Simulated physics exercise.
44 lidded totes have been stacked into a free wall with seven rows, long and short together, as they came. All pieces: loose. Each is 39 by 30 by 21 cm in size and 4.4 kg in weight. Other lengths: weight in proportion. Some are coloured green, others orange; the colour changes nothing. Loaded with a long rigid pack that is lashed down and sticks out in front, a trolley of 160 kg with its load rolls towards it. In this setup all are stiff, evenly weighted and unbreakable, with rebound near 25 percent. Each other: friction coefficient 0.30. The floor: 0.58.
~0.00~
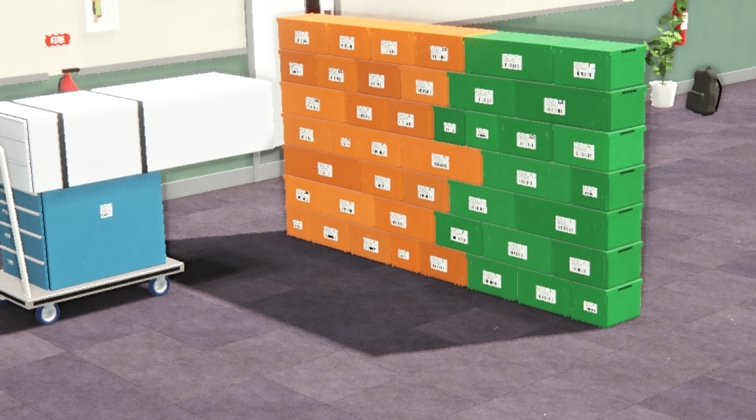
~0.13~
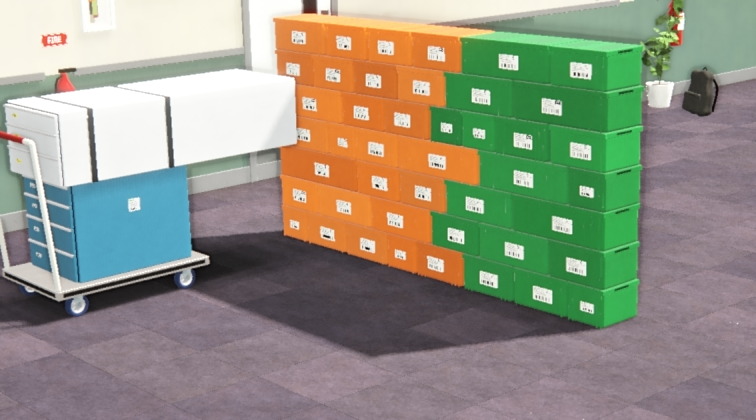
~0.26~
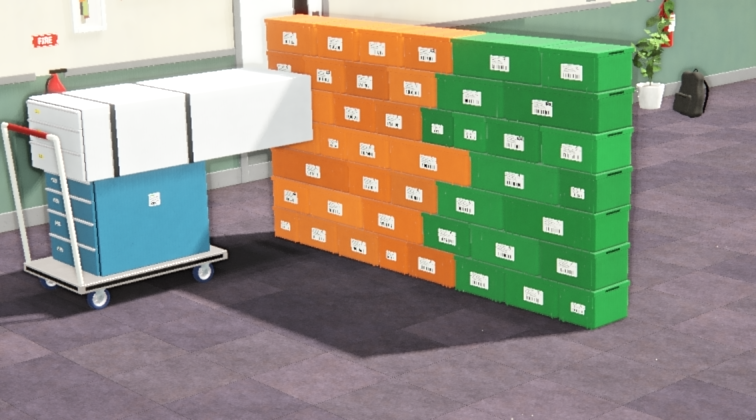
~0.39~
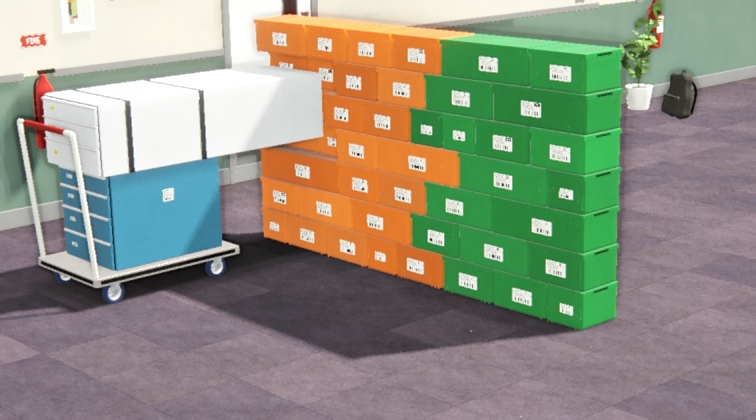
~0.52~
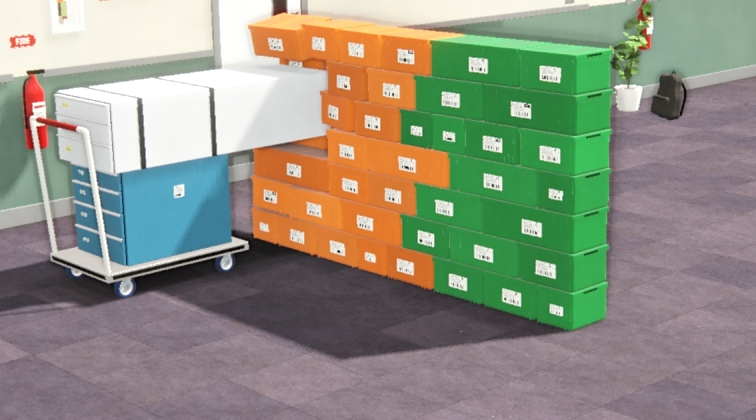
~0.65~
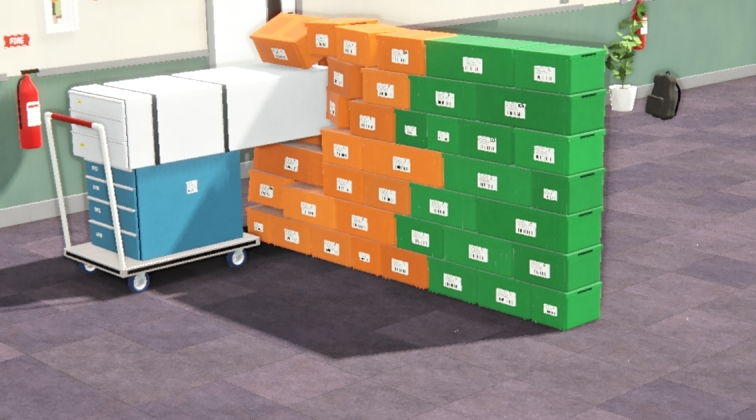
A wall of stacked lidded totes, orange on the left and green on the right, stands on a purple-grey tiled floor in a corridor, seen from slightly above. At left, a trolley carrying a blue drawer cabinet and a long white strapped pack rolls rightward as the camera pans slightly. The pack's front end pushes into the wall's left side, shifting several orange totes and tilting upper ones.
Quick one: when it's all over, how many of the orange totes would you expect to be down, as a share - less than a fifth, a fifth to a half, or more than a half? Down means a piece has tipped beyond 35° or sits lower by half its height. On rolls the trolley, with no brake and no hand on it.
I'd say a fifth to a half.
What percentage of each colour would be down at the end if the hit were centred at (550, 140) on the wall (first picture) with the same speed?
Green 50 %, orange 0 %.
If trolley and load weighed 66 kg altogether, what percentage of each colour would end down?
Colour by colour that makes green 0, orange 50 percent.
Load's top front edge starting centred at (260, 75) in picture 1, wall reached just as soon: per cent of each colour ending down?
Down at the end: Green 0 per cent, orange 50 per cent.
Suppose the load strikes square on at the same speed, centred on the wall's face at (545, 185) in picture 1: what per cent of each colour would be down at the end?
Then green 70, orange 30 per cent.
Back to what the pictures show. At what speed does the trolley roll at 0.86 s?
Its speed is around 1.0 m/s.
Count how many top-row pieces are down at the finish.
A total of 2.
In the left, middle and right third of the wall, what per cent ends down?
Going left to right, I get 60, 10 and 0 percent.
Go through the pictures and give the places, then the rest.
In the first picture (each place is the centre of the face we see best; the camera pans a little), load (264, 103) 48 cm short of the wall; top orange tote (347, 42); top green tote (580, 69); all as stacked.
The second picture shows load (288, 99) 28 cm short of the wall; top orange tote (344, 42).
The third picture shows load (304, 96) 8 cm short of the wall; top orange tote (335, 43).
The fourth picture shows load (315, 93) 10 cm into the wall's line; top orange tote (325, 43); 5 have shifted.
The fifth picture shows load 25 cm into the wall's line; top orange tote (319, 43) moved 51 mm; steepest lean 10°, the tote at (274, 43); 10 have shifted.
The sixth picture shows load 39 cm into the wall's line; top orange tote (322, 40) tilted 3°; top green tote (540, 72); steepest lean 26°, the tote at (278, 53); 12 have shifted.
By 0.86 s, load 59 cm past the wall's line, still rolling; 3 of the 26 orange totes down (3 of 44 in all colours); top orange tote tilted 12°.
By 1.20 s, load 87 cm past the wall's line, still rolling; 8 of the 26 orange totes down (8 of 44 in all colours); top orange tote tilted 62°, 30 cm lower.
By 1.82 s, load 1.00 m past the wall's line, still rolling; 10 of the 26 orange totes down (10 of 44 in all colours); top orange tote upside down.
When it is over (3.2 s), load 97 cm past the wall's line, stopped; 10 of the 26 orange totes down (10 of 44 in all colours); top orange tote on its side; top green tote unmoved. That is 38 per cent. In pixels of the last frame, middles, top orange tote near (554, 196), top green tote near (558, 69).
